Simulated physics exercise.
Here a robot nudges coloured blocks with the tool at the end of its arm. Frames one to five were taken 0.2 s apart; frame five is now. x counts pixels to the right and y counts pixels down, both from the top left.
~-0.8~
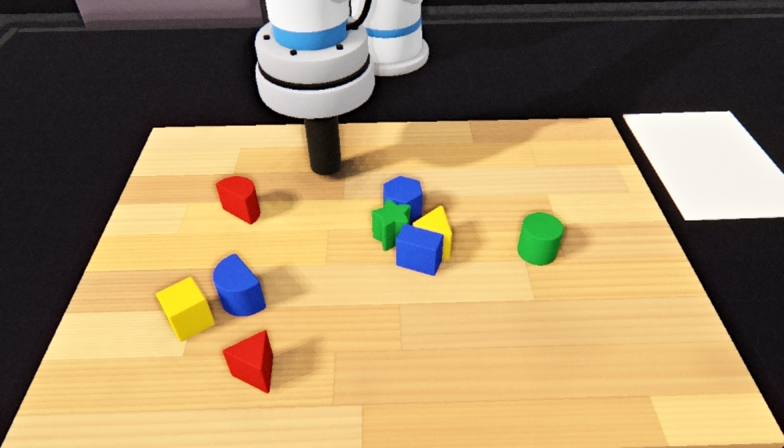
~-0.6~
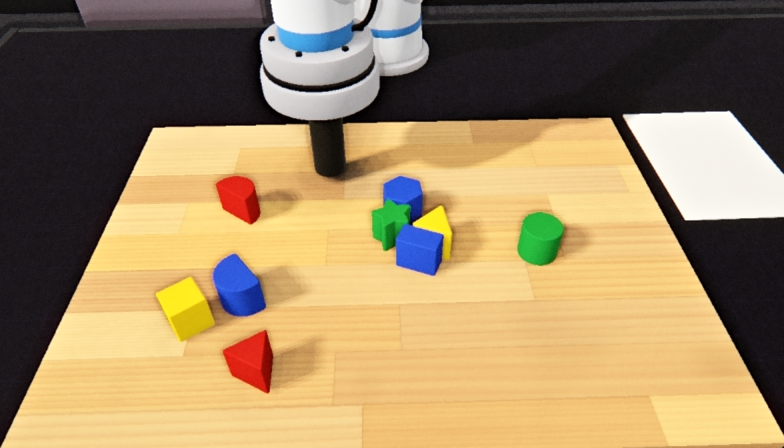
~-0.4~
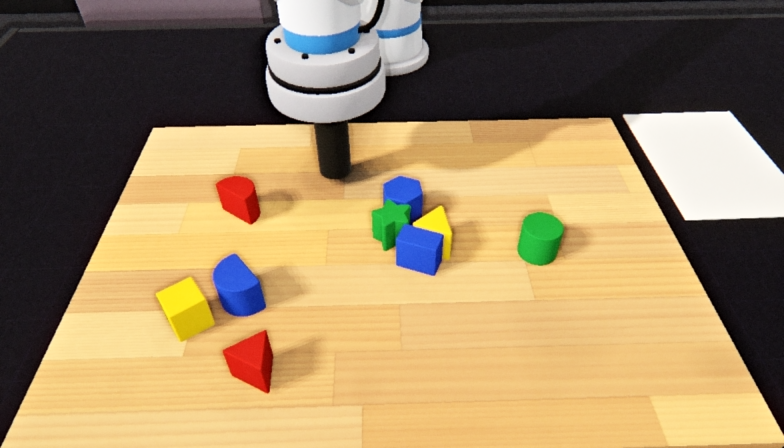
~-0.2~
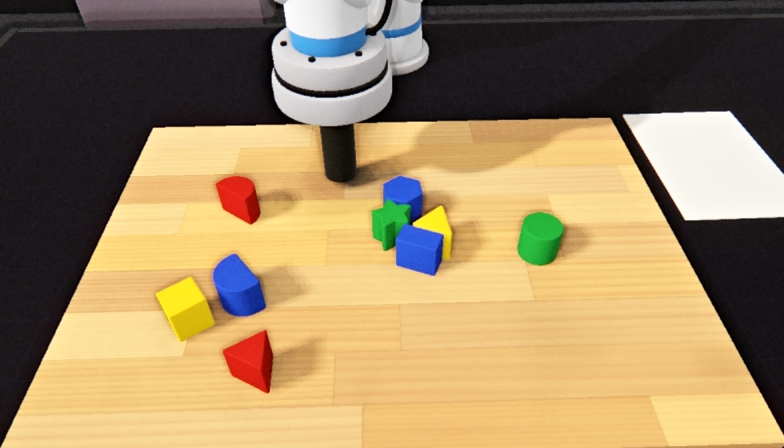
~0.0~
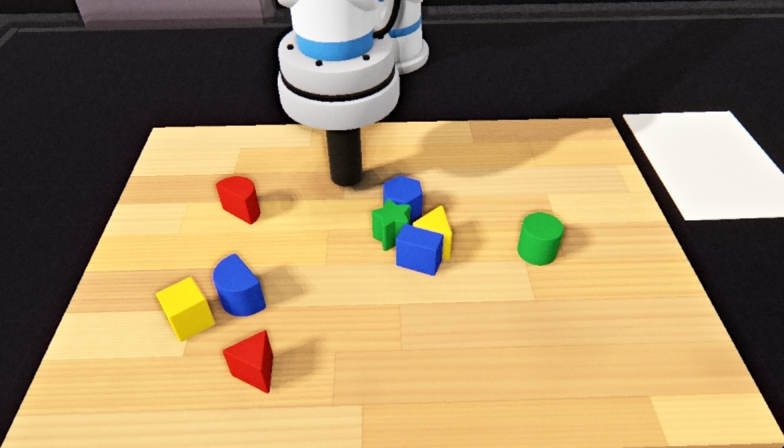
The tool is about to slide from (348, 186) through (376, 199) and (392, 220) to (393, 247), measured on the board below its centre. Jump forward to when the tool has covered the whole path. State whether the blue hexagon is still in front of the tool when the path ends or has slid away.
I'm fairly sure the blue hexagon slides away from the front of the tool at some point.
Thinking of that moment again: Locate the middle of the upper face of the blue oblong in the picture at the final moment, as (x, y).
Its top middle: (422, 253).
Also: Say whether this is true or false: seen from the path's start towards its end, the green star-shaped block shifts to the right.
True - the claim holds.
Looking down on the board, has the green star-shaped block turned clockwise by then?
Answer: Yes.
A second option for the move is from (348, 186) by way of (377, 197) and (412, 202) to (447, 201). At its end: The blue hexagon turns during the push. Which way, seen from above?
Looking down, my answer is that the blue hexagon rotates clockwise.
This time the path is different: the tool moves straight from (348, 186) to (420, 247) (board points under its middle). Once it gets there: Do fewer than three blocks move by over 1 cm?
I expect not.
The first path, step by step. One third of the way, tool (376, 190); nothing pushed yet.
Two thirds of the way, tool (392, 211); green star-shaped block (394, 220), turned 20° clockwise; blue hexagon (429, 201), turned 45° anticlockwise; blue oblong (420, 242), turned 25° anticlockwise; yellow three-sided block (441, 221), turned 20° clockwise.
At the end, tool (393, 238); green star-shaped block (385, 247), turned 50° clockwise; blue hexagon (432, 202), turned 55° anticlockwise; blue oblong (422, 253), turned 75° anticlockwise; yellow three-sided block (445, 224), turned 15° clockwise.
